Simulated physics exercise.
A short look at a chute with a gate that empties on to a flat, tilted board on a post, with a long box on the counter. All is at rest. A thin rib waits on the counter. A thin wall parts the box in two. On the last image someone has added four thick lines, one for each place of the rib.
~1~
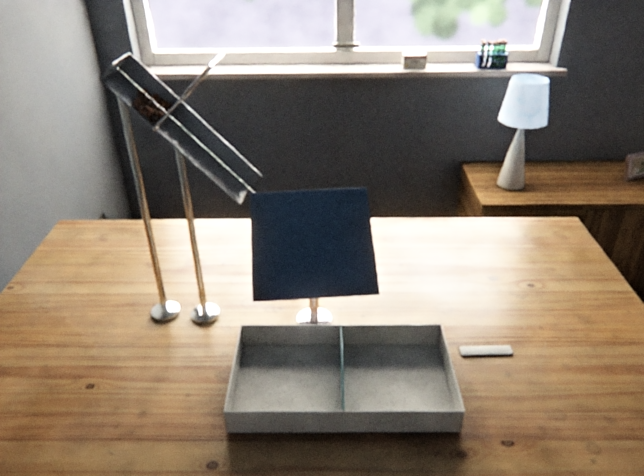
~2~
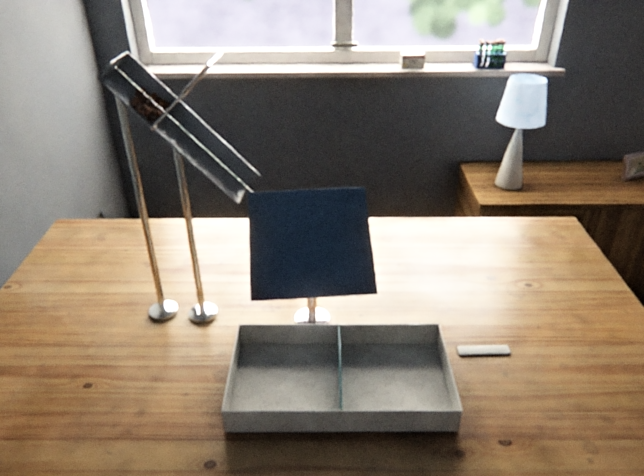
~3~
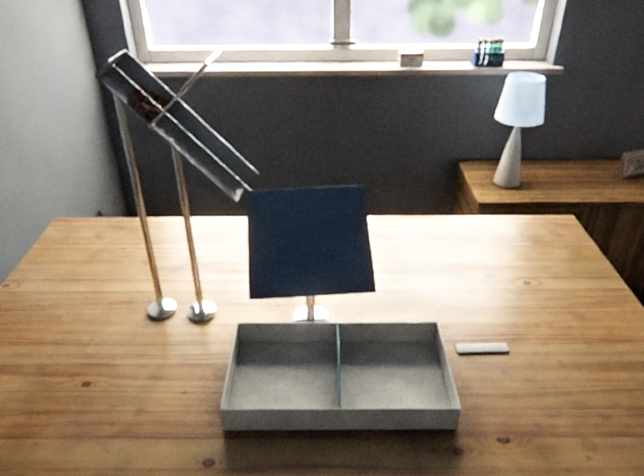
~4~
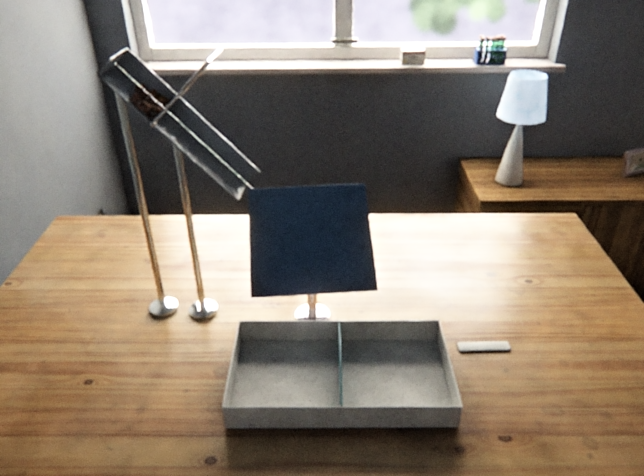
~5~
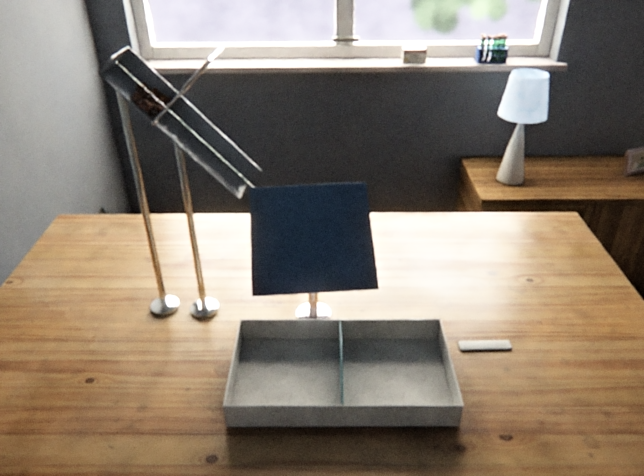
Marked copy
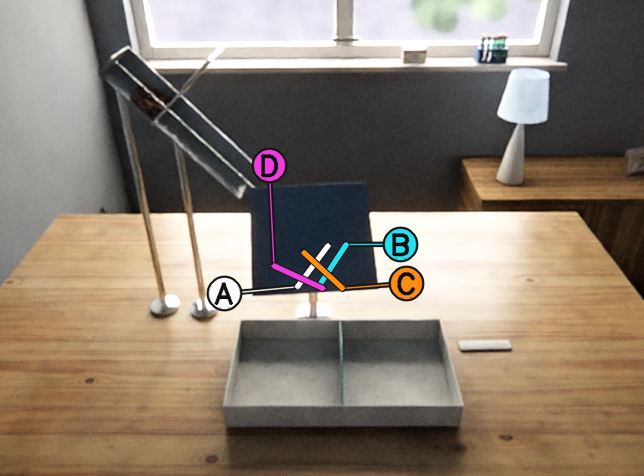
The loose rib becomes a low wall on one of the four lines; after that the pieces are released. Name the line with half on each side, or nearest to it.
Go for C.
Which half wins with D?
Right.
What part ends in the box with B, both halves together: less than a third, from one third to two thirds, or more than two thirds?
Line B gives more than two thirds.
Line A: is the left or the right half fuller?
Left.
On the marked copy, line A from (328, 245) to (297, 286); line B from (346, 244) to (318, 286); line C from (303, 252) to (342, 288); line D from (274, 265) to (323, 288).
Choosing A, of what is caught, nearly all in the left half, a small part in the right.
Choosing B, of what is caught, nearly all in the left half, a small part in the right.
Choosing C, of what is caught, about a third in the left half, about two thirds in the right.
Choosing D, of what is caught, a stray few in the left half, nearly all in the right.
